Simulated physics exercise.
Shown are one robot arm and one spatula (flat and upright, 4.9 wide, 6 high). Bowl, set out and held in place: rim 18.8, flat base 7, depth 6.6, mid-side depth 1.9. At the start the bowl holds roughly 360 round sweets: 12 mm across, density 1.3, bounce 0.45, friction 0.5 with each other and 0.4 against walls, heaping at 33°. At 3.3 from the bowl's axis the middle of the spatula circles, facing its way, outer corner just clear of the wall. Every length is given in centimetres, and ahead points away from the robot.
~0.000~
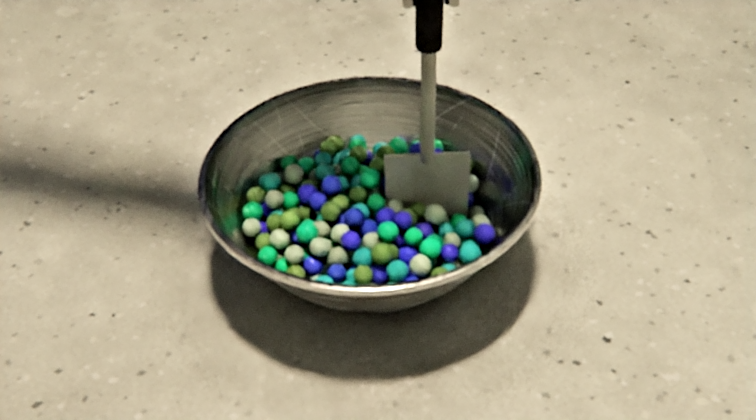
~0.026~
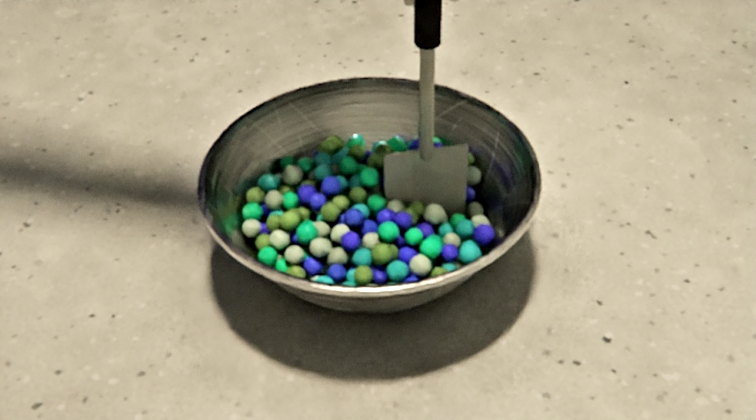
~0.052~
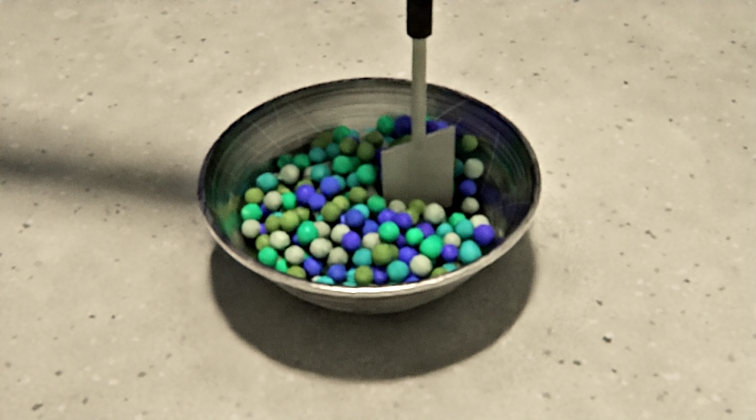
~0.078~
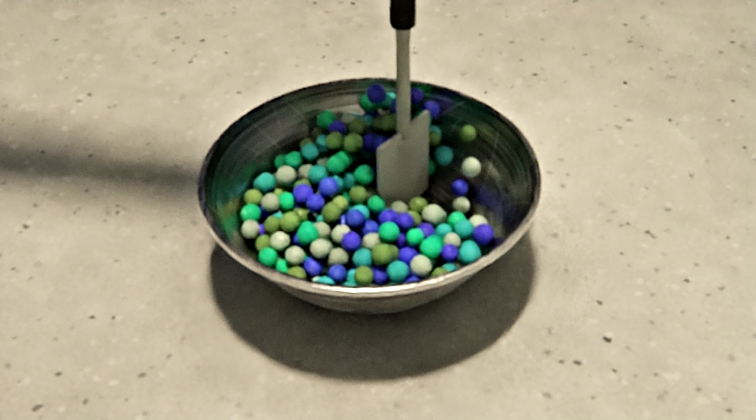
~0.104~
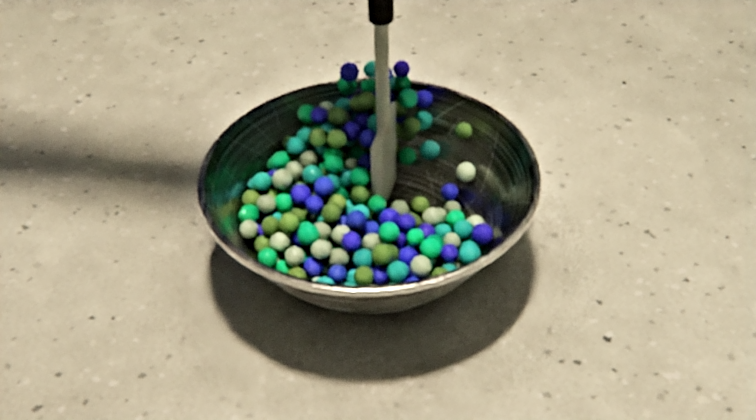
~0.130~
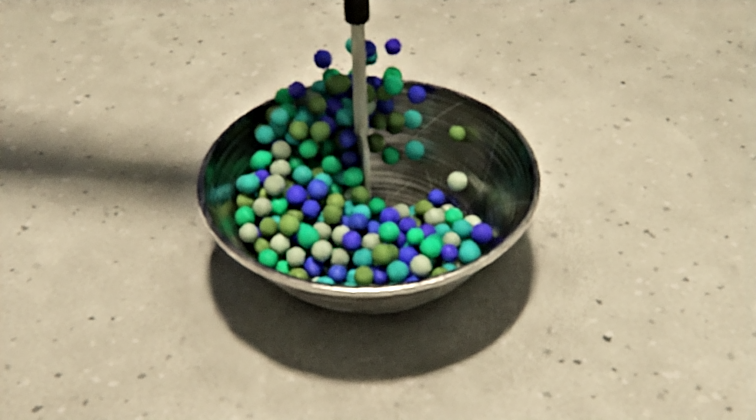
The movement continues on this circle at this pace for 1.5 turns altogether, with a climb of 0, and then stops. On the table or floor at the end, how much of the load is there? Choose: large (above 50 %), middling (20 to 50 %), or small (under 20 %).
Middling.
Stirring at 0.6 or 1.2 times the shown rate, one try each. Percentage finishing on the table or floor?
Estimates in order: Near 15 % and near 45 %.
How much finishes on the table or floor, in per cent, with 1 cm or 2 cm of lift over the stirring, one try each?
First try about 30 per cent, second about 25 per cent.
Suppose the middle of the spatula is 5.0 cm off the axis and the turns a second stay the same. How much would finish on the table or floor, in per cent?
That would come to roughly 40 percent.
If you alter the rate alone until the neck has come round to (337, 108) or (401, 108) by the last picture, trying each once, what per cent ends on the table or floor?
Around 45 and 10 per cent respectively.
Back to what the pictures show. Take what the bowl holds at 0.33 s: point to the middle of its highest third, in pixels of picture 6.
I'd put its middle near (387, 245).
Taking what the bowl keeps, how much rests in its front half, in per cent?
Around 55 percent of it.
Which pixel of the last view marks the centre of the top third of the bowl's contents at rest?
Estimated centre: (304, 243).
After 0.33 s, 266° round, highest piece 11 above the table; 294 in the bowl, 28 on the table or floor, 36 in flight or on the tool.
After 0.53 s, 77° round, highest piece 9 above the table; 264 in the bowl, 84 on the table or floor, 10 in flight or on the tool.
After 0.82 s, 180° round, highest piece 7 above the table; 241 in the bowl, 117 on the table or floor.
After 1.52 s, 180° round, highest piece 7 above the table; 241 in the bowl, 117 on the table or floor.
At rest, 241 in the bowl, 117 on the table or floor. That is 33 % on the table or floor.
